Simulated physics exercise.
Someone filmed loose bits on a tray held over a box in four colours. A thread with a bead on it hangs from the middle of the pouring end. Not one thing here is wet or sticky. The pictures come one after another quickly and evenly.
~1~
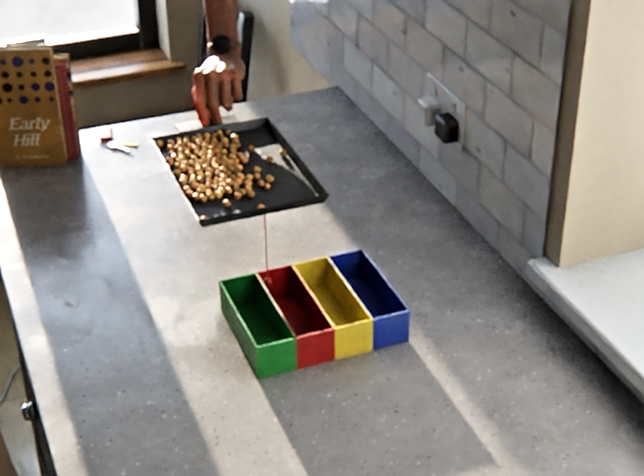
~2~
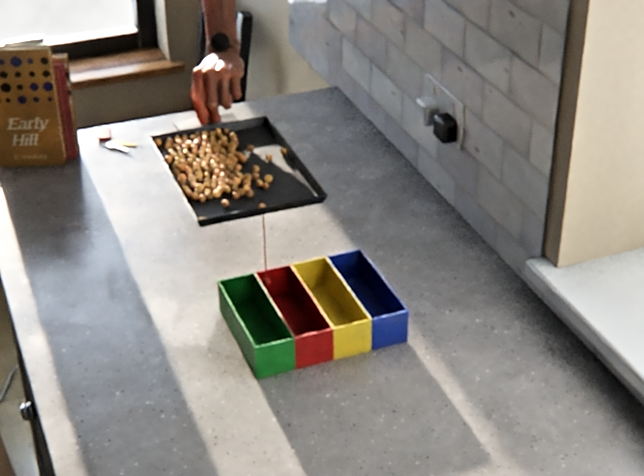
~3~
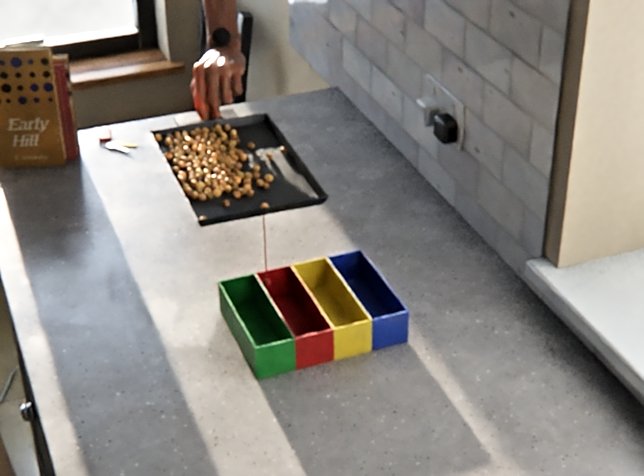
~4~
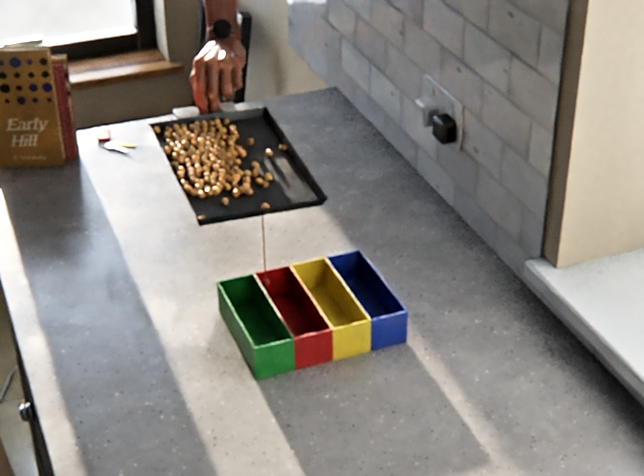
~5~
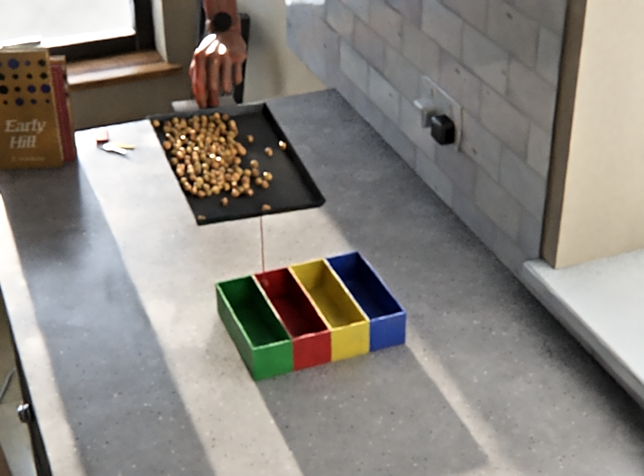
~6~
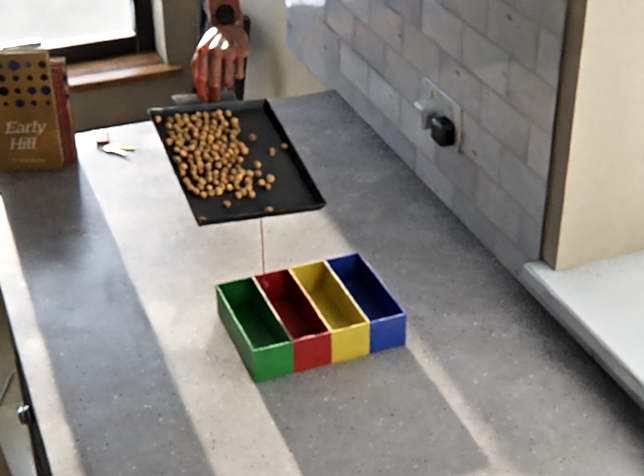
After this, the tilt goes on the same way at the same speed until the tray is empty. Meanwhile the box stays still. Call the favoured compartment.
The yellow compartment is favoured.
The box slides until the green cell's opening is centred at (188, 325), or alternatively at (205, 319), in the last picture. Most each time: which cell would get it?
Try one: Blue; try two: Blue.
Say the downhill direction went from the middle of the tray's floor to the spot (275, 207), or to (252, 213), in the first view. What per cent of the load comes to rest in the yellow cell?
Roughly 30 percent first and 10 percent second.
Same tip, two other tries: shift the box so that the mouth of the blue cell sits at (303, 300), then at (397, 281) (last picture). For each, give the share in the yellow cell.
Close to 10 in a hundred, then close to 20 in a hundred.
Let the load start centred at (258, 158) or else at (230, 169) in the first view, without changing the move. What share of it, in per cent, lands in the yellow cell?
It would be roughly 60 per cent for the first and roughly 50 per cent for the second.
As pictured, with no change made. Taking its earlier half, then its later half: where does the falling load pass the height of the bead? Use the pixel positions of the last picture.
Roughly (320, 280) first, then roughly (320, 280).
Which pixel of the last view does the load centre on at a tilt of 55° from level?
Close to (303, 219).
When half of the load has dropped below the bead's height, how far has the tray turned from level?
A tilt of roughly 65°.
Soon after the last picture, tray tipped steeply; about half on the tray; a small part in the yellow cell; a small part in the red cell; a small part in the blue cell; a stray few in the green cell; a small part falling or outside the box.
A little later, tray tipped right over; about half in the yellow cell; about a quarter in the red cell; about a quarter in the blue cell; a stray few in the green cell; a stray few falling or outside the box.
Later still, tray tipped past a quarter turn; about half in the yellow cell; about a quarter in the red cell; about a quarter in the blue cell; a stray few in the green cell; a stray few falling or outside the box.
At rest, tray tipped past a quarter turn; about half in the yellow cell; about a quarter in the red cell; about a quarter in the blue cell; a stray few in the green cell; a stray few outside the box.
